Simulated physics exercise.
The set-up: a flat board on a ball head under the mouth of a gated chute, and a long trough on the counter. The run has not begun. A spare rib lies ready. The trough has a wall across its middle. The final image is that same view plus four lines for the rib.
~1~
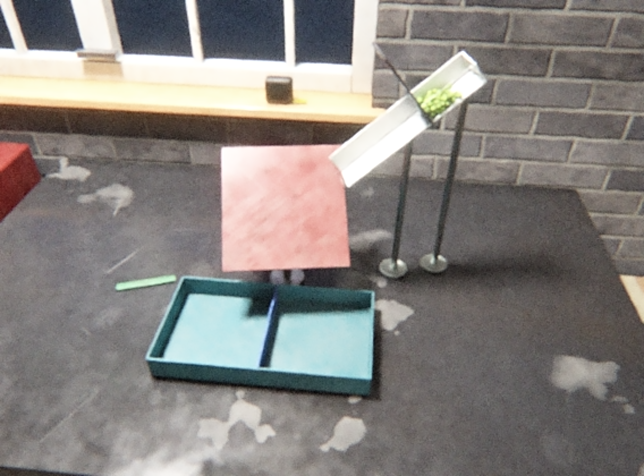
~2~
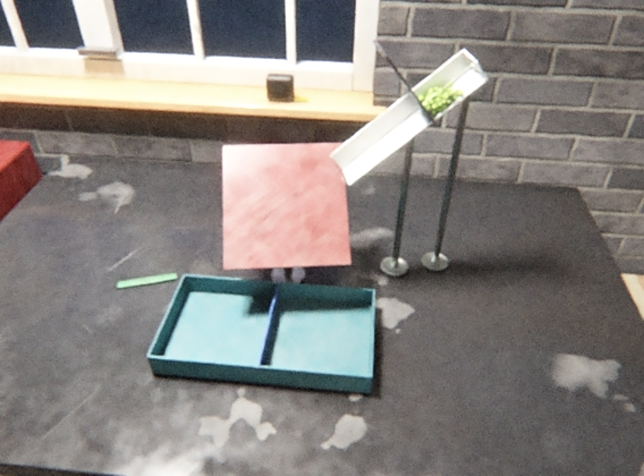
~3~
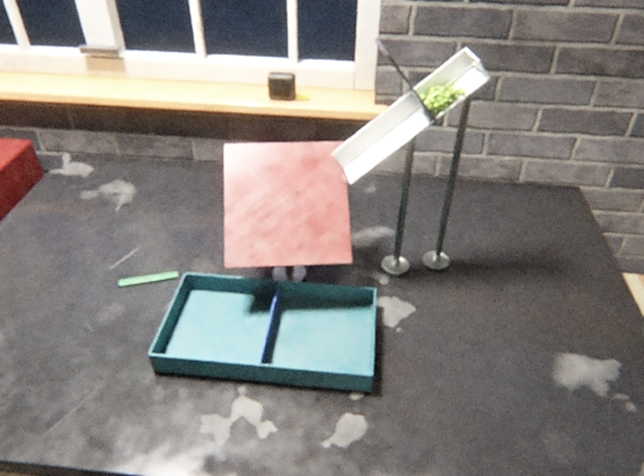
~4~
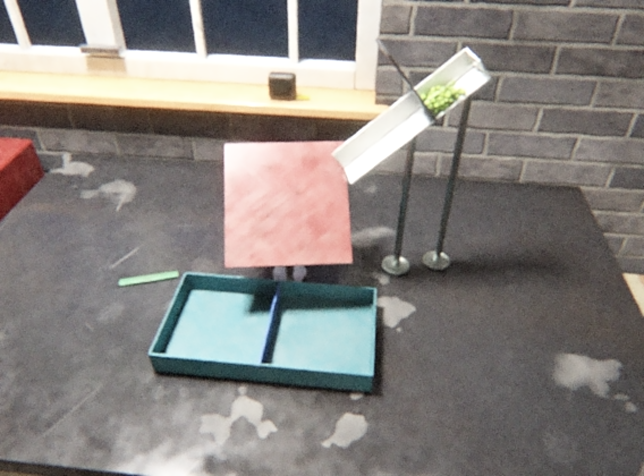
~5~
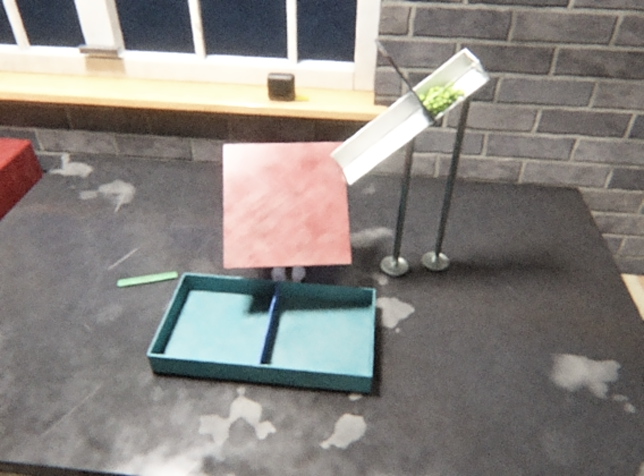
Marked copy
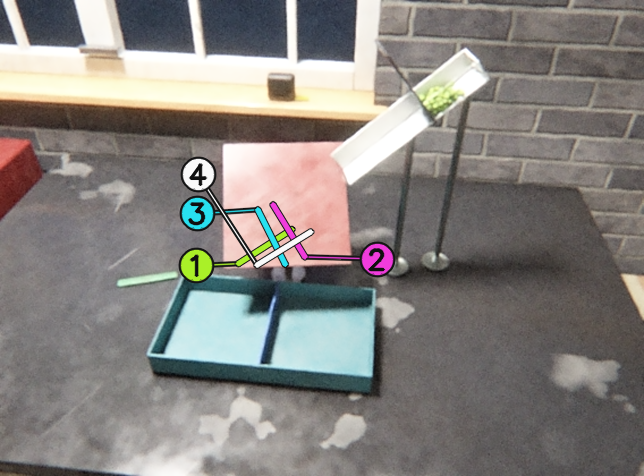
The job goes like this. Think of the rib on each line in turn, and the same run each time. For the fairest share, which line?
1 beats the others.
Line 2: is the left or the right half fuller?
More lands on the right.
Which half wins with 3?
The right half.
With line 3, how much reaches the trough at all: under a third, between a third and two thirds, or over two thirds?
Line 3 gives over two thirds.
On the marked copy, line 1 from (291, 229) to (238, 263); line 2 from (273, 204) to (304, 256); line 3 from (257, 209) to (285, 264); line 4 from (310, 231) to (256, 265).
For line 1, of what is caught, roughly half in the left half, roughly half in the right.
For line 2, of what is caught, just a few in the left half, almost all in the right.
For line 3, of what is caught, just a few in the left half, almost all in the right.
For line 4, of what is caught, the larger part in the left half, about a tenth in the right.
